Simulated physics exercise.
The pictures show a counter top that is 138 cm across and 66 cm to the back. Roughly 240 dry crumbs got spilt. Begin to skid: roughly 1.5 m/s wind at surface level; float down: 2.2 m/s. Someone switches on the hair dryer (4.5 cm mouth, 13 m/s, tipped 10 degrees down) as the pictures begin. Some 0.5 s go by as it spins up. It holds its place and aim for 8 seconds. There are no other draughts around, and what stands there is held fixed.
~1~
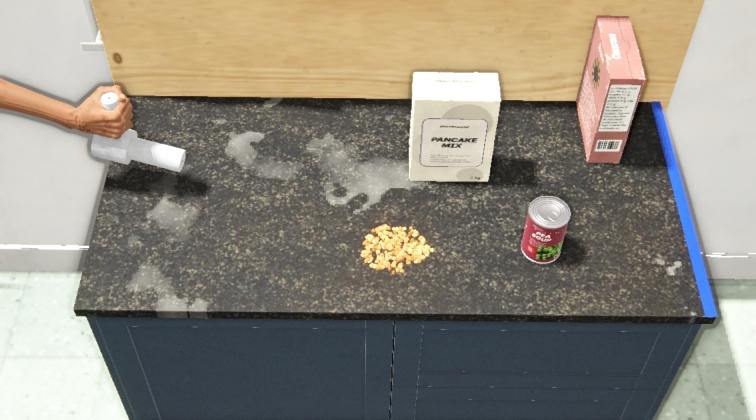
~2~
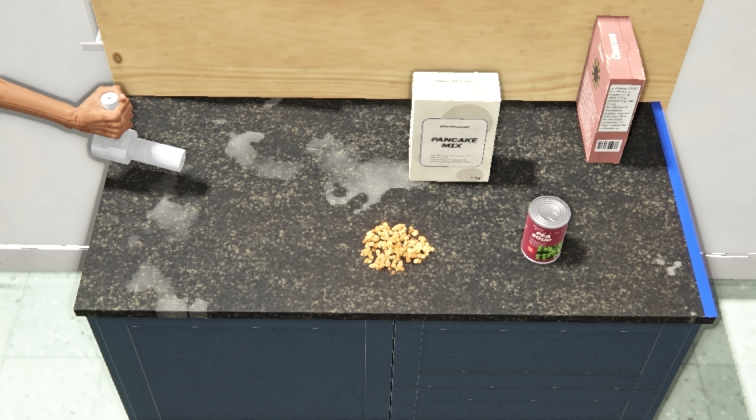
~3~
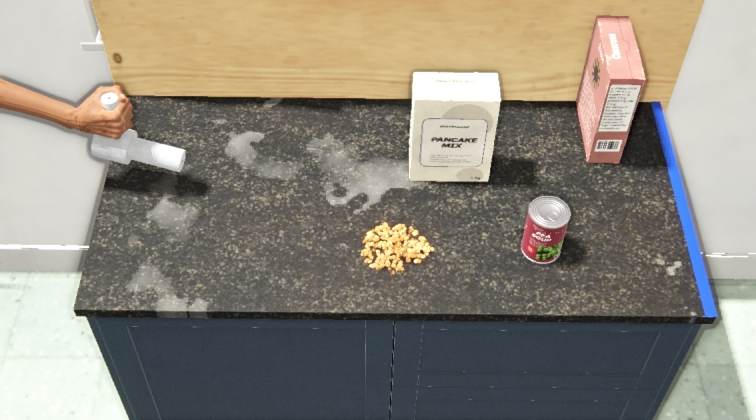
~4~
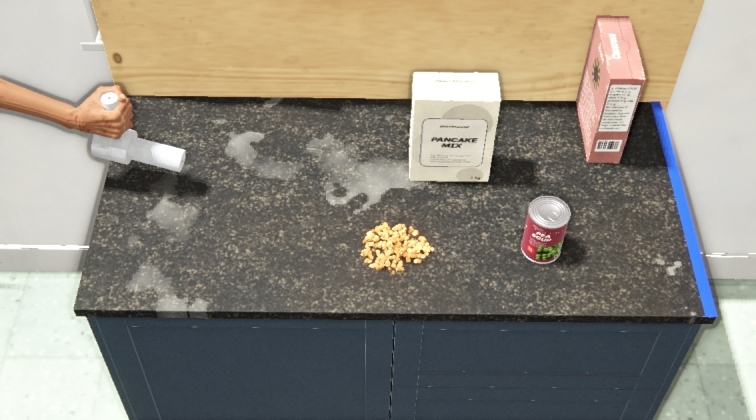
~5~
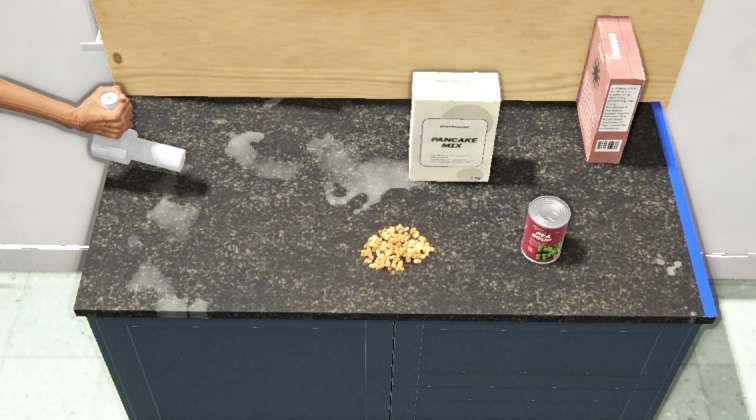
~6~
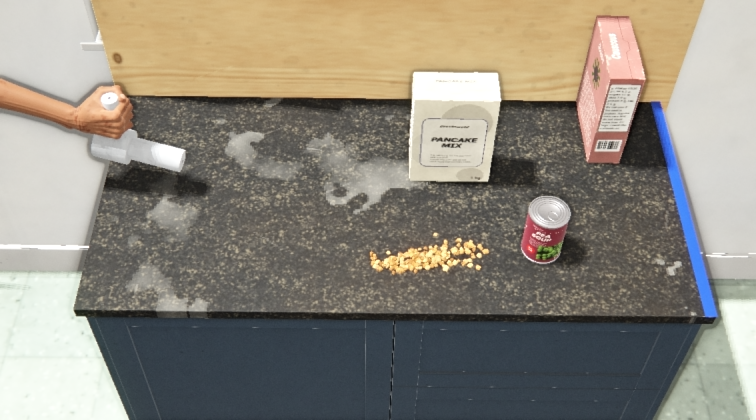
The footage shows a hand holding a hair dryer still at the left of a dark speckled counter while a pile of golden crumbs sits unmoving, then begins to shift and spreads rightward toward a red tin.
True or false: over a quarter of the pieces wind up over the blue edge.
False.
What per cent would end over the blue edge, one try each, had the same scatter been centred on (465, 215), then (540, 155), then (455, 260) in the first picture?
90, 0 and 5 in a hundred, respectively.
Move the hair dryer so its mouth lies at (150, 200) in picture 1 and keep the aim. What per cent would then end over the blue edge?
Around 80 per cent would end up there.
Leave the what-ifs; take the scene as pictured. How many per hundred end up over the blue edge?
Result: Close to 4 in a hundred.
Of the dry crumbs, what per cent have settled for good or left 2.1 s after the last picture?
About 100 %.
Then, 1.2 s after the last picture, 3 % are over the blue edge; 96 % have settled or left.
Then, 2.1 s after the last picture, 4 % are over the blue edge; 96 % have settled or left.
Then, 4.0 s after the last picture, 4 % are over the blue edge; 96 % have settled or left.
Then, 7.6 s after the last picture, at the end, 4 % are over the blue edge.
